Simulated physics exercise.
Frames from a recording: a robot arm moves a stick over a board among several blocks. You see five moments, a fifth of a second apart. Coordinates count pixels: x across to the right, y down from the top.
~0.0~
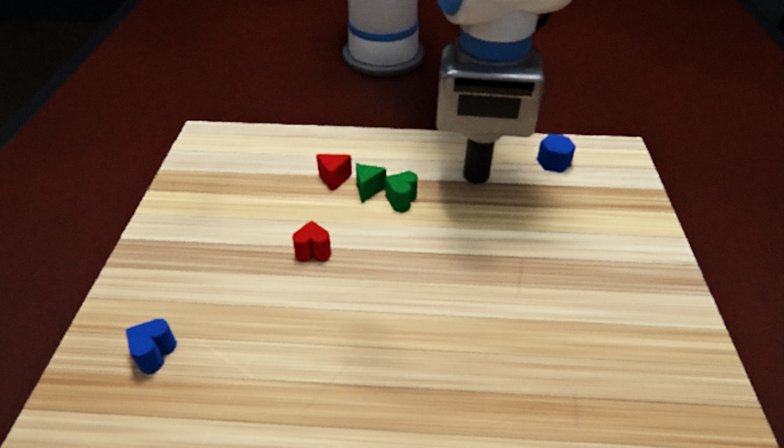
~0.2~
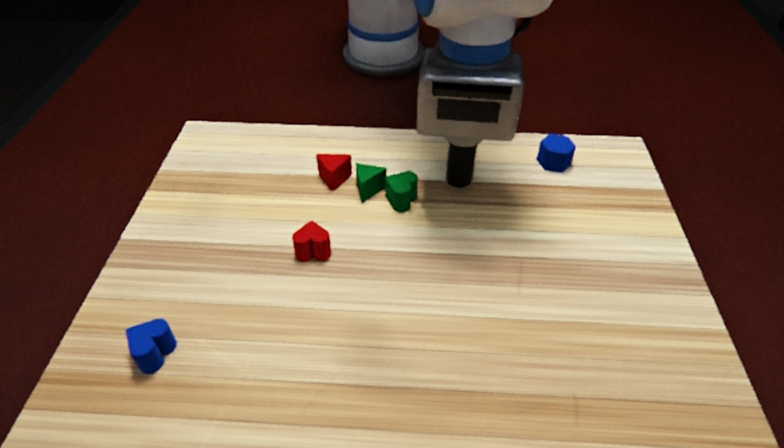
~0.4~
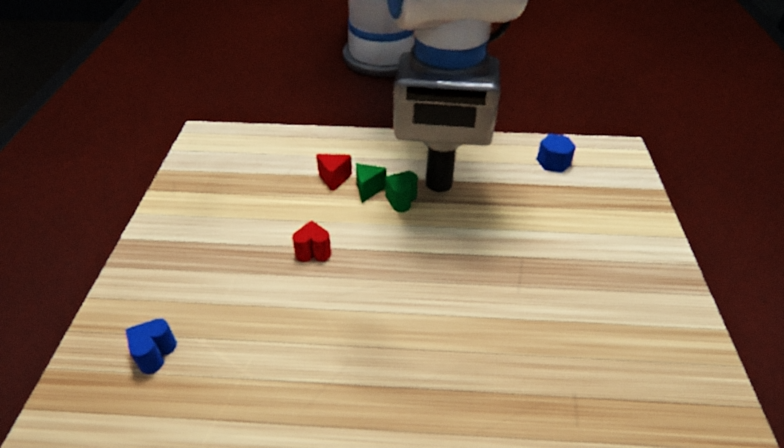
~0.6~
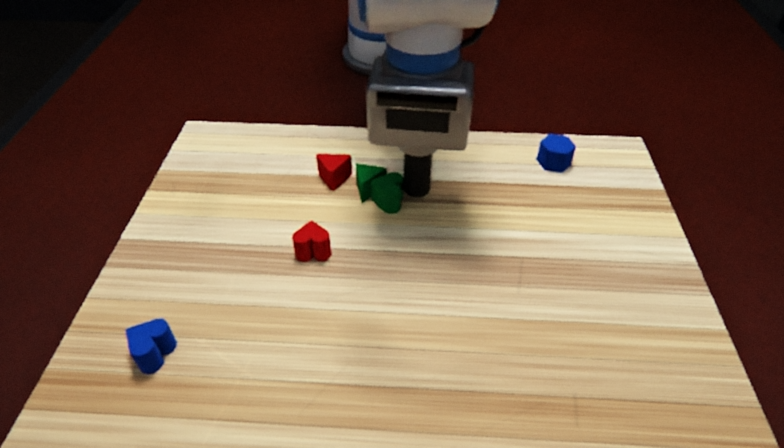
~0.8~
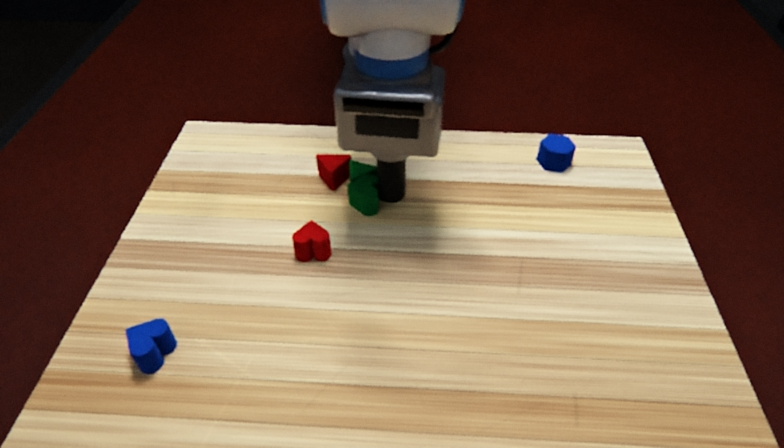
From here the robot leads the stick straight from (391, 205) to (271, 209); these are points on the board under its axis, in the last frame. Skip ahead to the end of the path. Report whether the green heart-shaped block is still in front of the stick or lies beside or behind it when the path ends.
It stays ahead.
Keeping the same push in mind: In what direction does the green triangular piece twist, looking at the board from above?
It turns clockwise.
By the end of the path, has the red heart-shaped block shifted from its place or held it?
It's unmoved.
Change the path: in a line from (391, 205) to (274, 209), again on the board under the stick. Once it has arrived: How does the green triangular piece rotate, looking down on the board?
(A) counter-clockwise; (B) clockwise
Choice B: Clockwise.
What follows on the original path. One third of the way, stick (350, 196); green triangular piece (354, 166), turned 30° clockwise; green heart-shaped block (324, 186).
Two thirds of the way, stick (310, 197); green triangular piece (354, 166), turned 30° clockwise; green heart-shaped block (283, 187).
At the end, stick (269, 198); red heart-shaped block still; red triangular piece still; green triangular piece (354, 166), turned 30° clockwise; green heart-shaped block (242, 188).
